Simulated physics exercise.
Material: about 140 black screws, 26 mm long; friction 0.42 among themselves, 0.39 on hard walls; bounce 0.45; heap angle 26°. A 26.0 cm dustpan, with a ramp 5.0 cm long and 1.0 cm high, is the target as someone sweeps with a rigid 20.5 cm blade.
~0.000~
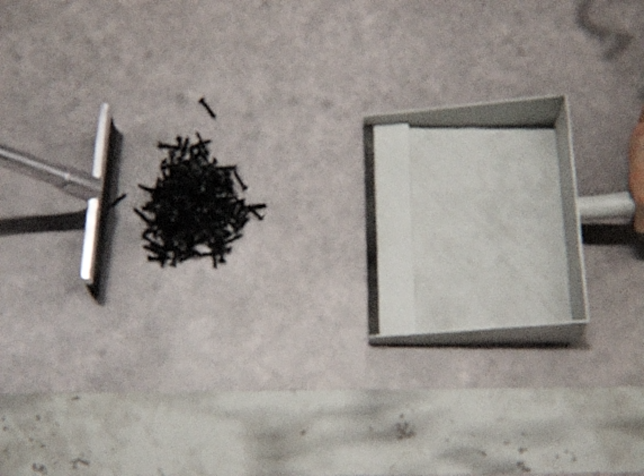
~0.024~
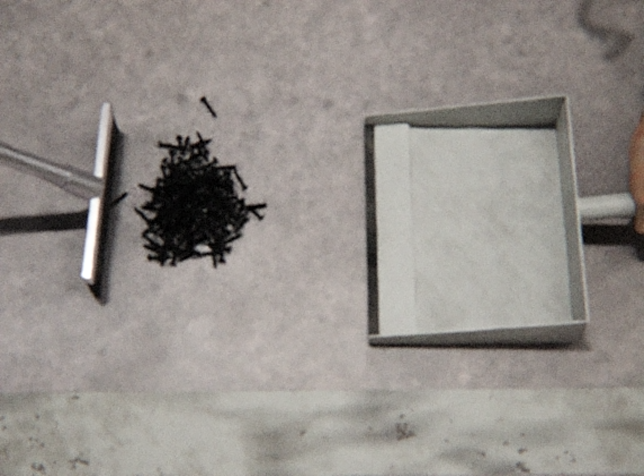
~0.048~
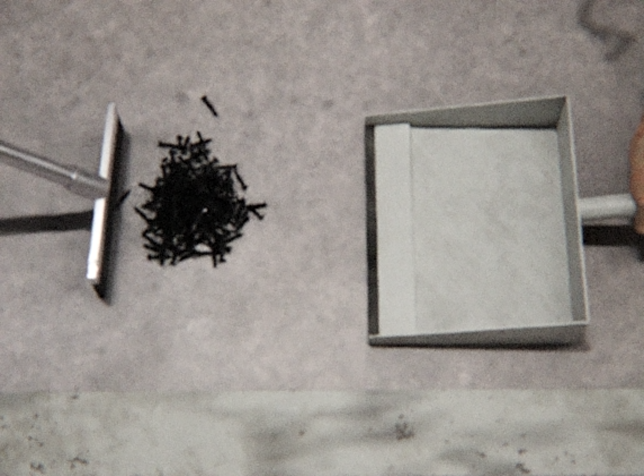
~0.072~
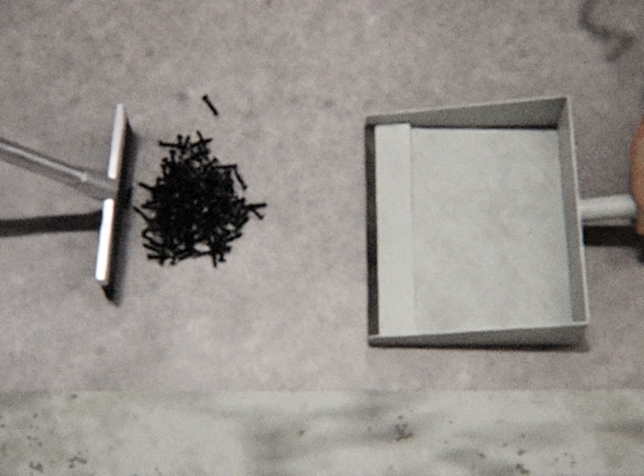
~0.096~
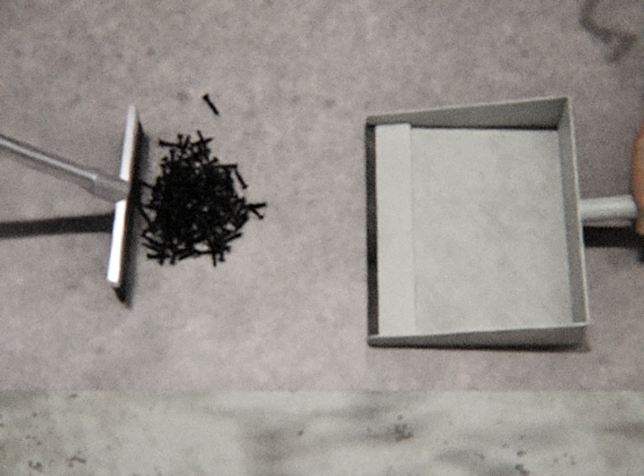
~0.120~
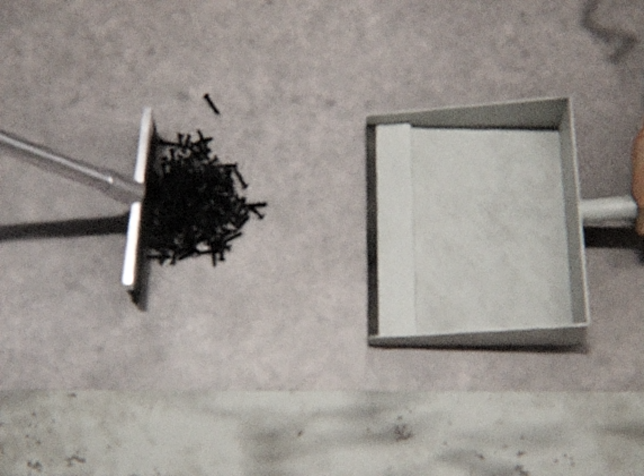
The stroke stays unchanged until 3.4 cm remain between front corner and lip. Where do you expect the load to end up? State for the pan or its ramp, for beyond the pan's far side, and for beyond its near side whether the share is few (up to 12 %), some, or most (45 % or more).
Pan: Some, far side: Few, near side: Few.
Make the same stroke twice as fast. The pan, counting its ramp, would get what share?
About 65 per cent.
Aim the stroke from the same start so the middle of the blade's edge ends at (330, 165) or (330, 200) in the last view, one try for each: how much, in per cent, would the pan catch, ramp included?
The two tries give about 25 and 30 percent.
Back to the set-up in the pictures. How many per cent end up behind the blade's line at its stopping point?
Roughly 5 in a hundred.
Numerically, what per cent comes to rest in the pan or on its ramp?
Roughly 35 percent.
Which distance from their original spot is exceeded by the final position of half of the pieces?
Somewhere around 20 centimetres.
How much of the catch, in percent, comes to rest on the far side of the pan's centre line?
Some 50 per cent.
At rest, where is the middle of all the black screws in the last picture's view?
(362, 229).
After 0.28 s, middle of the blade 14 cm from the lip; 0 % over the lip, far side 0 %, near side 0 %.
Then, at 0.39 s, middle of the blade 7 cm from the lip; 0 % over the lip, far side 5 %, near side 0 %.
Then, at 0.63 s, middle of the blade 4 cm from the lip; 40 % over the lip, far side 5 %, near side 0 %.
In the end, at 1.6 s, pan 35 %, far side 5 %, near side 0 %, in front of the lip or behind the blade 60 %.
